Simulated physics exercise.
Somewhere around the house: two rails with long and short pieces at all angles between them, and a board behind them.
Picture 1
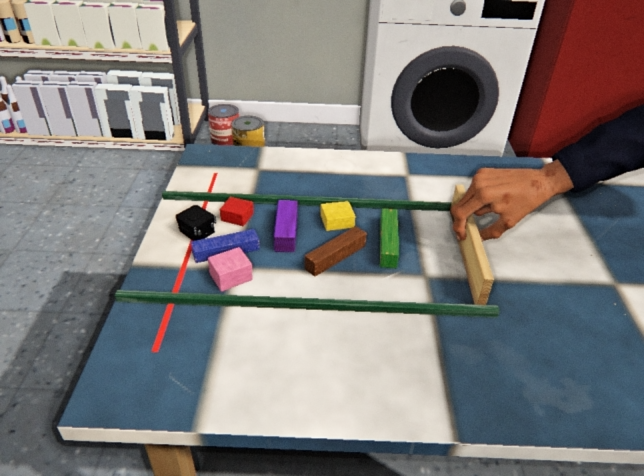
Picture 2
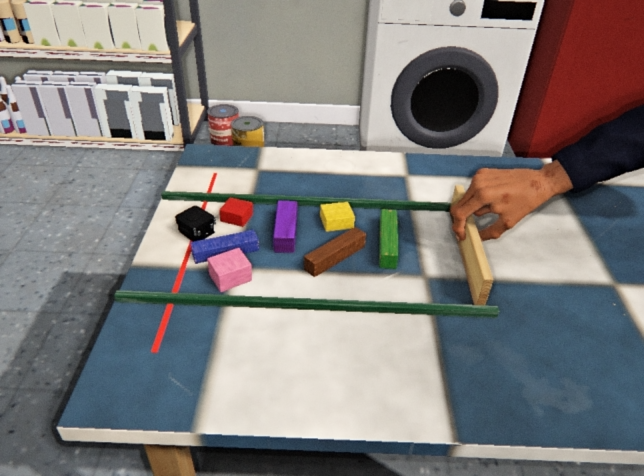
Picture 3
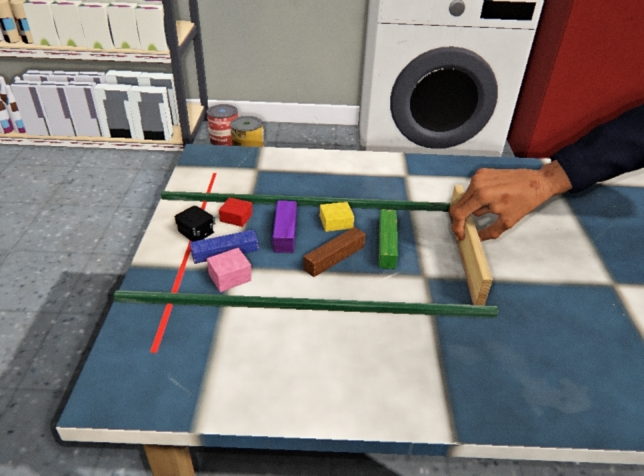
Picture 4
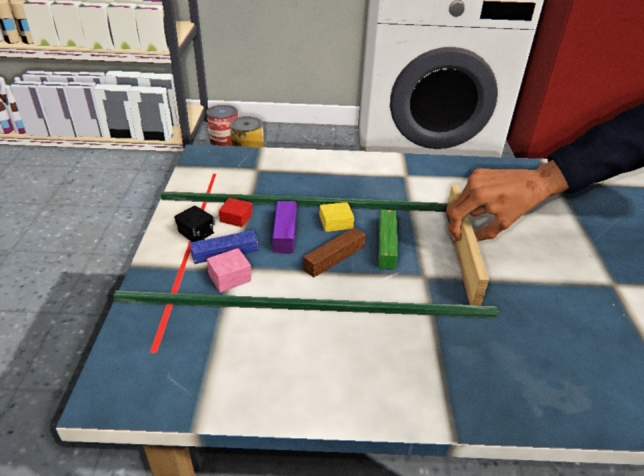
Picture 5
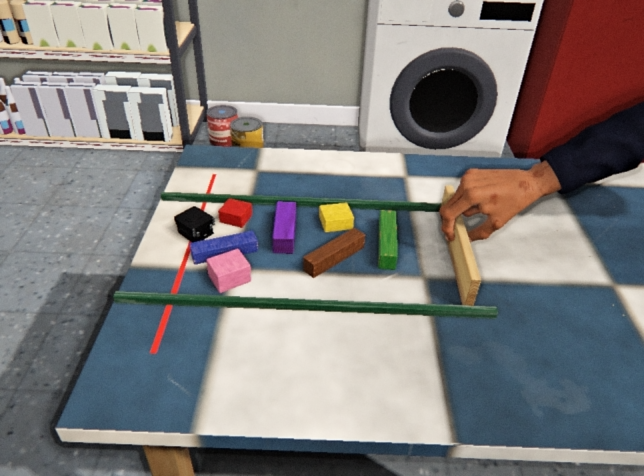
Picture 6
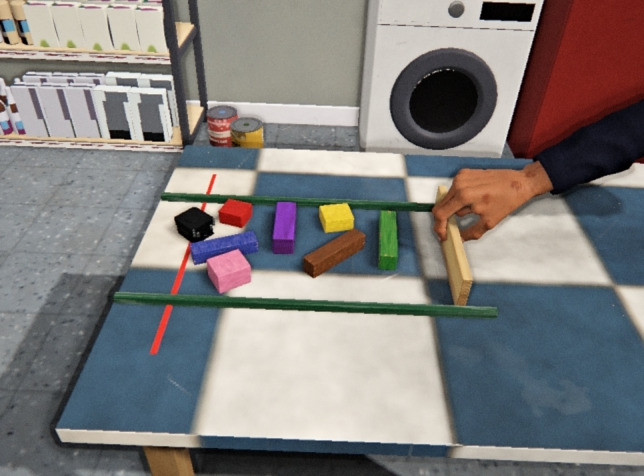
Hand sliding a wooden board slightly left between two green rails, while the coloured blocks between them stay still.
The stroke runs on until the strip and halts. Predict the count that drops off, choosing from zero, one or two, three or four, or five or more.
Most likely, three or possibly four will tumble down.
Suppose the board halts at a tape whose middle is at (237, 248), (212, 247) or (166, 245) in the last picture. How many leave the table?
Tallies in the order asked: 0, 3, 6.
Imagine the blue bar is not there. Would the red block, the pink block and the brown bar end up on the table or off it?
Result - red block: Gone; pink block: Up; brown bar: Up.
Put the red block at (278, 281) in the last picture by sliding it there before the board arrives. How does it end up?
In the end it hangs on.
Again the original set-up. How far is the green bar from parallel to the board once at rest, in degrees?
About 0 degrees.
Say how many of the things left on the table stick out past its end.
The total would be 2.
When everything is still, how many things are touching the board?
At rest, 1 are in contact.
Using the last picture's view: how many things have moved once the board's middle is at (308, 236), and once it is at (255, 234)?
At the one place 6, at the other 8.
Soon after, none off yet; black case at rest near (195, 226); blue bar at rest near (224, 248); red block at rest near (236, 213).
After that, none off yet; black case moving near (189, 226); blue bar displaced about its own width near (180, 249); red block displaced well along near (195, 209).
In the end, the number that fall off is three or four; gone, red block, blue bar and black case.
